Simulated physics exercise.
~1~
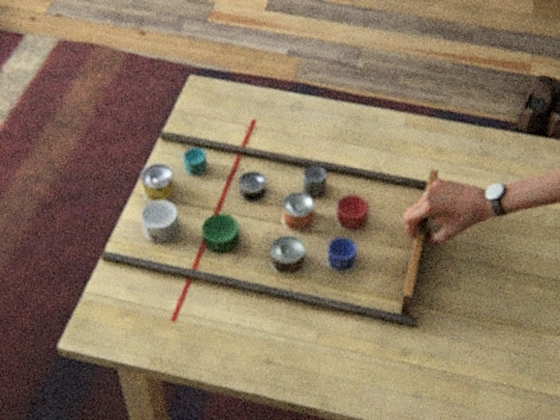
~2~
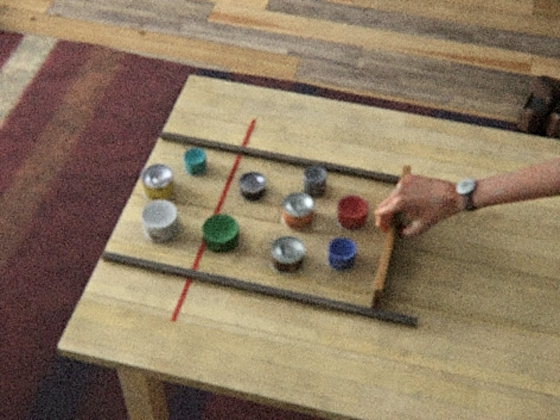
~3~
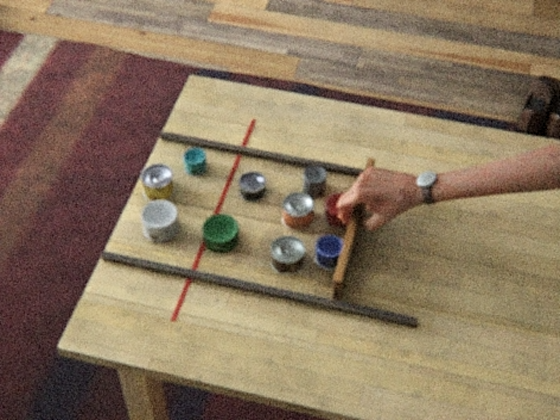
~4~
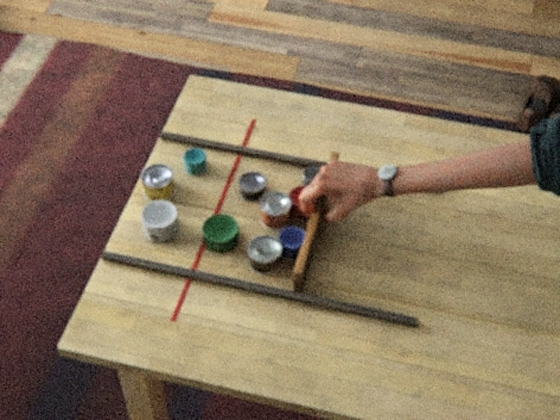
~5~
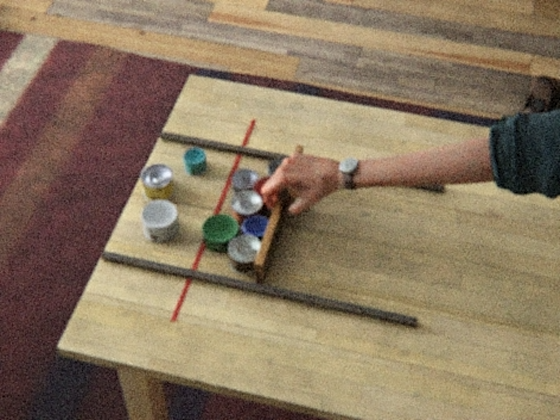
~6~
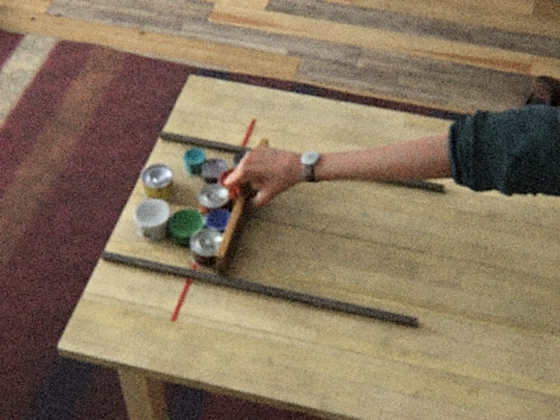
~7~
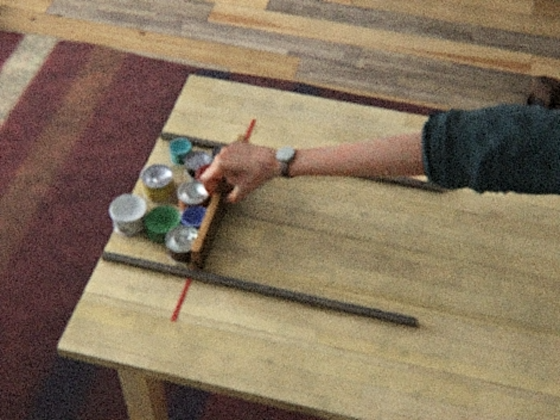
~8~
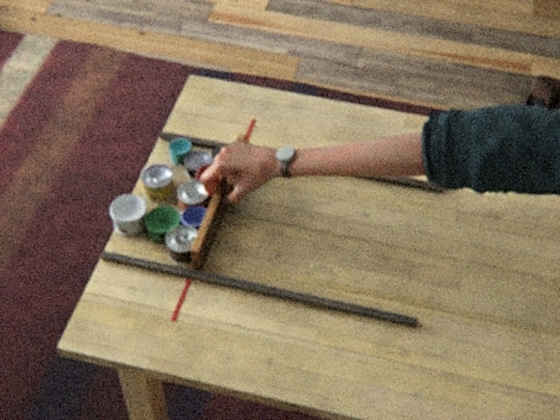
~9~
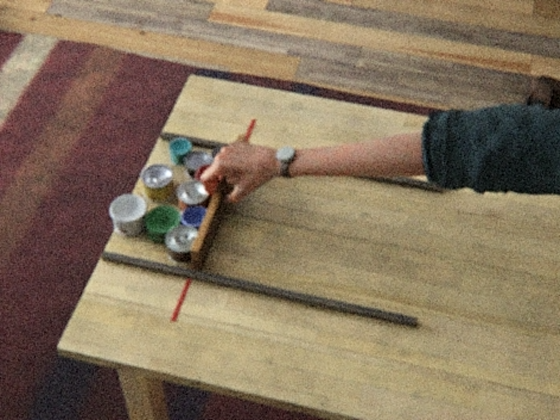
The video shows a hand sliding an upright wooden board leftward across a table between two dark strips, gathering small colourful pots and pushing them toward a red line. The board stops around the line with the pots clustered near the table's left edge, and none fall off.
